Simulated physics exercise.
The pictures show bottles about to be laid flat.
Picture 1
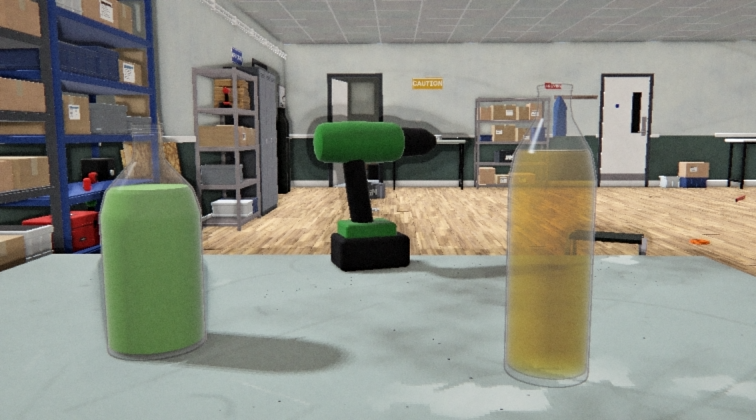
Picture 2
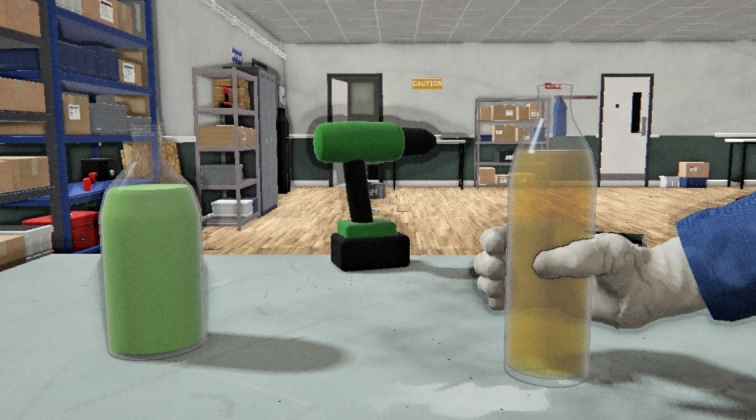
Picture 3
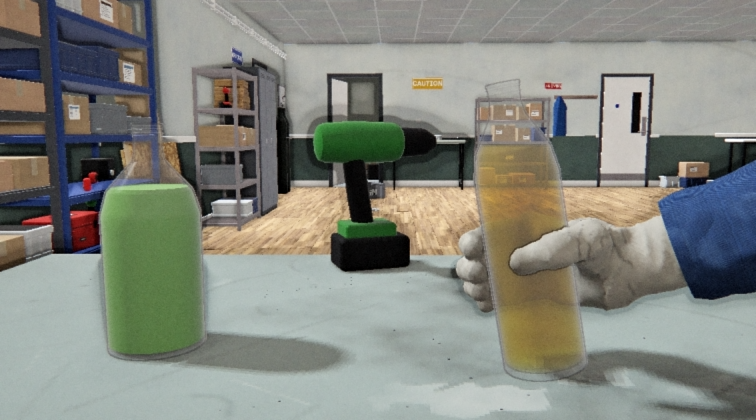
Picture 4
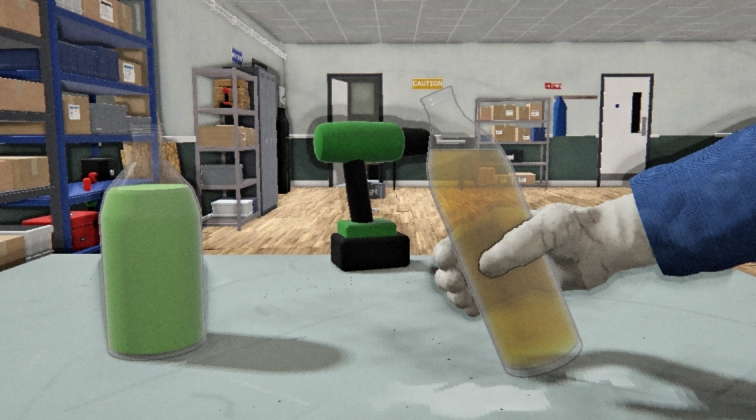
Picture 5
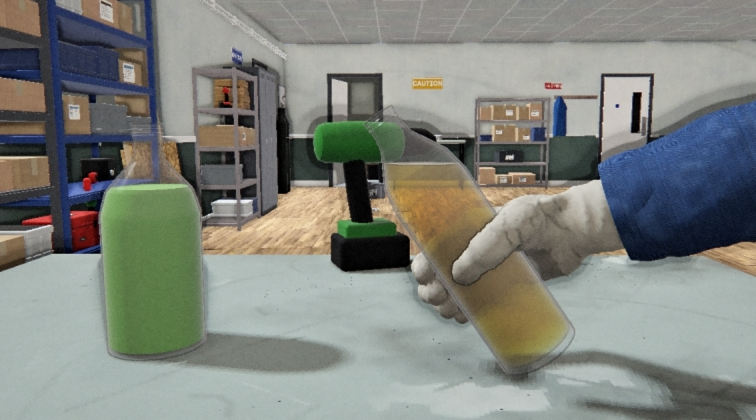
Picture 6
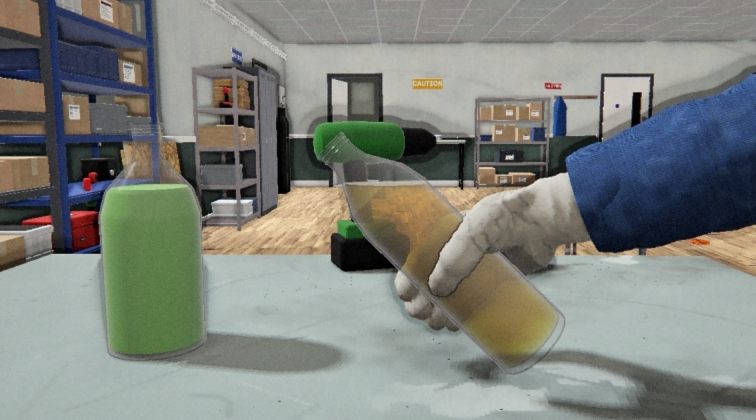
A gloved hand grasping an upright bottle of amber liquid and tilting it leftward beside a green bottle and a drill.
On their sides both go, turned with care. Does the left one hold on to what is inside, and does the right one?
Left: No; right: No.
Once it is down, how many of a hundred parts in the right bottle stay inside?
It keeps about 35 per cent of what it had.
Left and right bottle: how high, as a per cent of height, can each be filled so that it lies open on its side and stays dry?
26 %, then 26 %.
A moment on, the right bottle is nearly down; right bottle, a puddle at its mouth.
Further on, the right bottle lies flat; right bottle, a puddle at its mouth.
When it is over, both lie flat; right bottle, a puddle at its mouth; left bottle, a puddle at its mouth.
